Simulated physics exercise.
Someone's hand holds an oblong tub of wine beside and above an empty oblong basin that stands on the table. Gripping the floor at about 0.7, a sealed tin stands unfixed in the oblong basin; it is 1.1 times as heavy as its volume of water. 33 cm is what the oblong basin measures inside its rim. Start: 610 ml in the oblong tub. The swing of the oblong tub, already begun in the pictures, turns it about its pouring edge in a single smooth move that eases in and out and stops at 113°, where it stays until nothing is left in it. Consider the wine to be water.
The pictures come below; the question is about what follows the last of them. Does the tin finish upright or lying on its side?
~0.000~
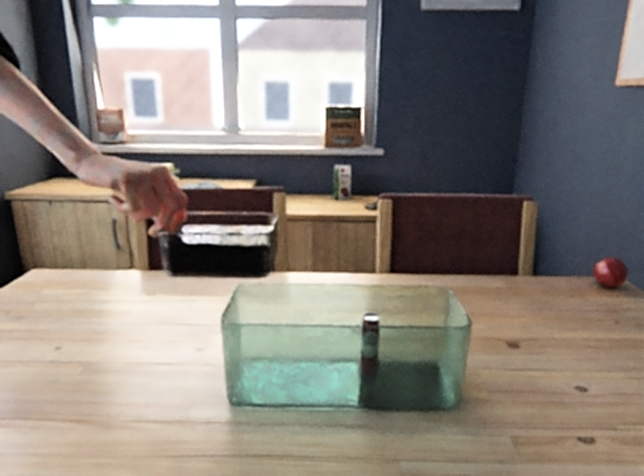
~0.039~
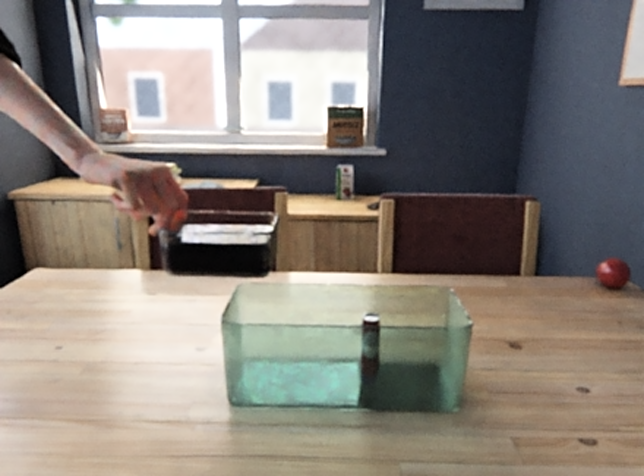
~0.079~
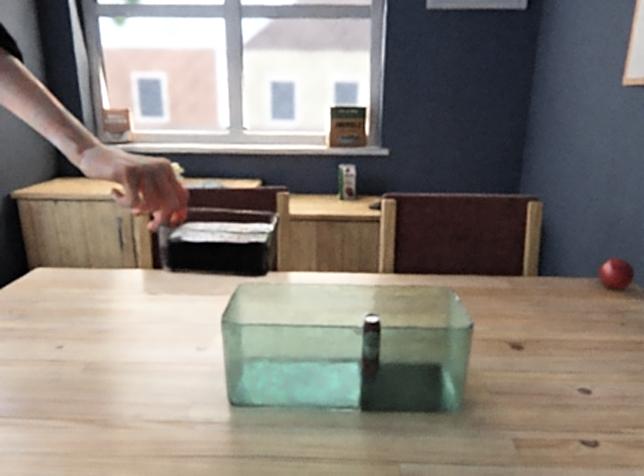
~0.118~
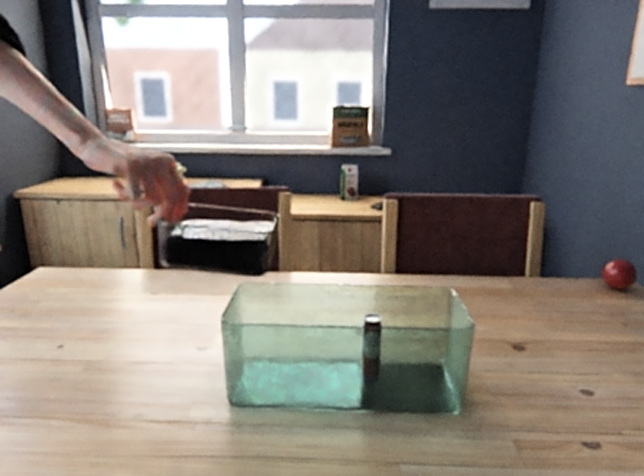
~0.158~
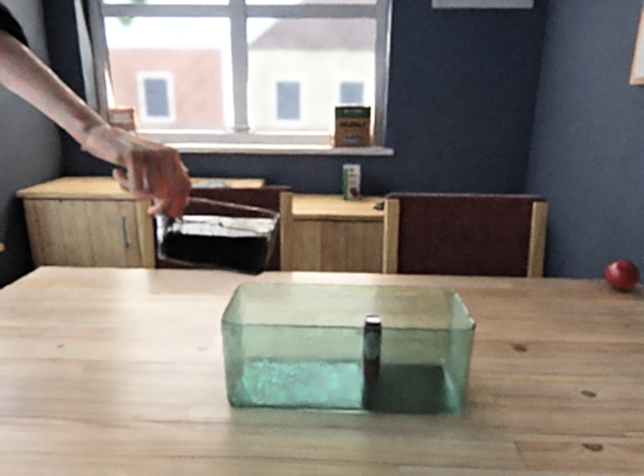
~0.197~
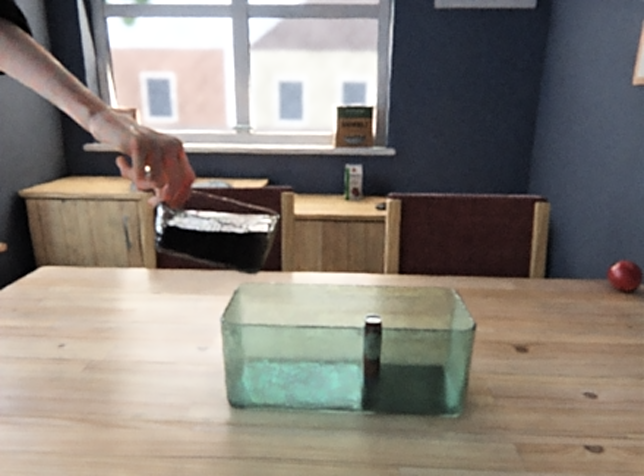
It finishes lying on its side.
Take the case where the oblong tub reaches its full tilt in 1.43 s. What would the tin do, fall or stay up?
Well, the tin simply holds firm.
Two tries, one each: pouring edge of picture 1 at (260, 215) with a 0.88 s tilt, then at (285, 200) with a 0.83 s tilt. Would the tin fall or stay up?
First it tips over; then it stays on its base.
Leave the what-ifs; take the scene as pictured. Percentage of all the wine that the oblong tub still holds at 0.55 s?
About 40 per cent.
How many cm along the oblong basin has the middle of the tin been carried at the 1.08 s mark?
Estimate: Around 7 cm.
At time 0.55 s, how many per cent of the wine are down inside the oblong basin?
Near 9 in a hundred.
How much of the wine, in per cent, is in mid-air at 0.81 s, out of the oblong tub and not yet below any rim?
8 in a hundred, give or take.
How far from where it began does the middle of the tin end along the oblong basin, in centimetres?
It finishes around 6.5 cm from where it began.
After 0.55 s the tilt is 79° and 41 per cent is still to pour; the tin stands where it began.
After 0.81 s the tilt is 111° and 3 per cent is still to pour; the tin leans 17°.
After 1.08 s the tilt is 113° and 0 per cent is still to pour; the tin lies on its side.
After 1.38 s the tilt is 113° and 0 per cent is still to pour; the tin lies on its side.
In the end the tin lies on its side.
